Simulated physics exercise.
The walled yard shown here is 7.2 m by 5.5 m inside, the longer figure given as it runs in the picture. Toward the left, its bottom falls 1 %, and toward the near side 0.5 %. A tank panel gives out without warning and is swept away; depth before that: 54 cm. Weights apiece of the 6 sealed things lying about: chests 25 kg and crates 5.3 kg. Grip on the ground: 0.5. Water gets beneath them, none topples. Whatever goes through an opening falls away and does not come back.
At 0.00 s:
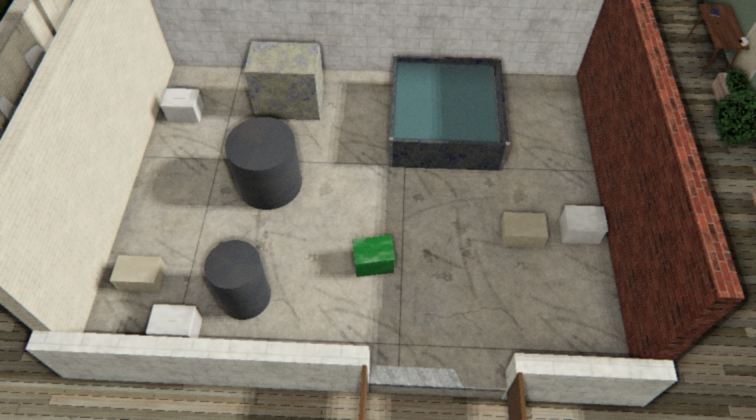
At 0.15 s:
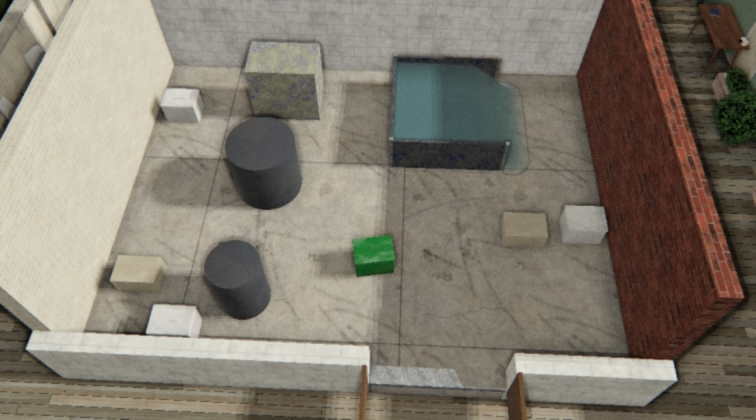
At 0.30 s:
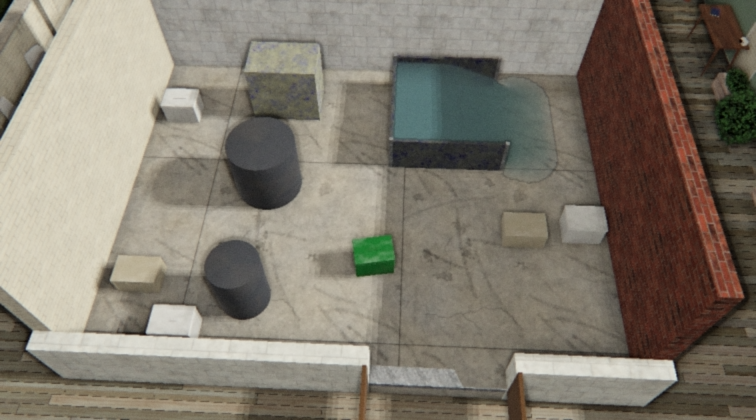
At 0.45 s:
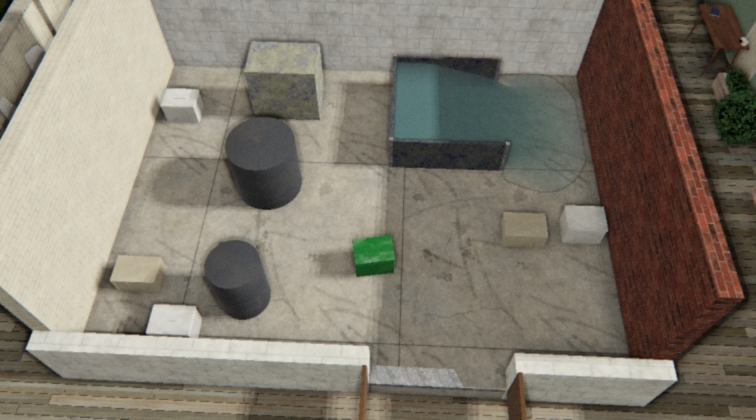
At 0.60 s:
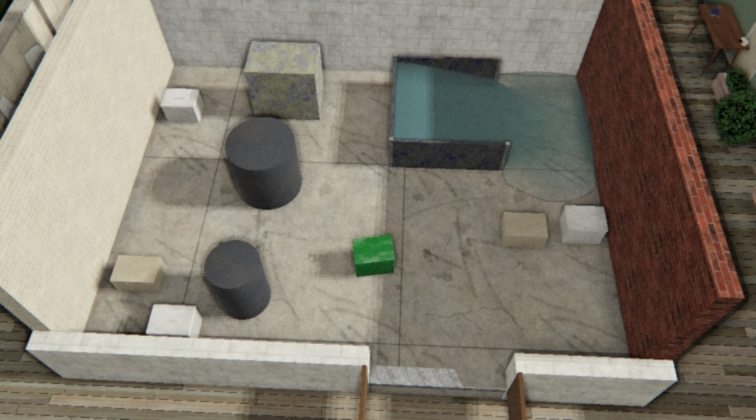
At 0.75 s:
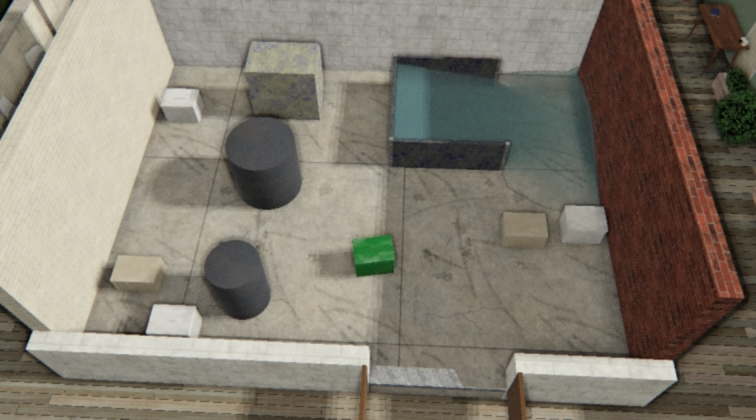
To begin with, a dark-walled tank full of water stands at the back of a walled yard scattered with blocks, two dark cylinders and a green chest. Its right side gives way and water spreads rightward across the floor to the brick wall, while the chest and blocks stay still.
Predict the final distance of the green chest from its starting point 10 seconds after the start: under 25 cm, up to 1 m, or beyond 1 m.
The green chest ends up under 25 cm from its start.
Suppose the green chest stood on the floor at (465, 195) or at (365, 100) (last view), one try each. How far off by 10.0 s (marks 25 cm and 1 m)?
From the first spot it does not really budge, and from the second it does not really budge.
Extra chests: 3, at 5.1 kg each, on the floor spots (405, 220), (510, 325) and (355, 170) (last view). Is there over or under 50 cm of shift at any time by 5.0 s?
So that's within the threshold, beyond the threshold and within the threshold, in that sequence.
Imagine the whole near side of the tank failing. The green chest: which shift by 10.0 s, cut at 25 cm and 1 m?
Well, the green chest is flushed away.
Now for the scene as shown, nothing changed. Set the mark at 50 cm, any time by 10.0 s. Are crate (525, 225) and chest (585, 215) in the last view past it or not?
In sequence - crossed the line; crossed the line.
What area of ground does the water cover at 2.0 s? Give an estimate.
My estimate is roughly 9.5 m2.
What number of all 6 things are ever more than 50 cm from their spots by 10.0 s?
It works out to 2.
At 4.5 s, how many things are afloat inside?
At that point I count 1.
After 2.0 s the green chest is near (374, 249), 0.0 m from its start, aground; 0 of 6 are out; 0 afloat.
After 4.5 s the green chest is near (373, 249), 0.0 m from its start, aground; 0 of 6 are out; 1 afloat.
After 7.0 s the green chest is near (373, 249), 0.0 m from its start, aground; 0 of 6 are out; 0 afloat.
After 10.0 s the green chest is near (373, 249), 0.0 m from its start, aground; 0 of 6 are out; 2 afloat.
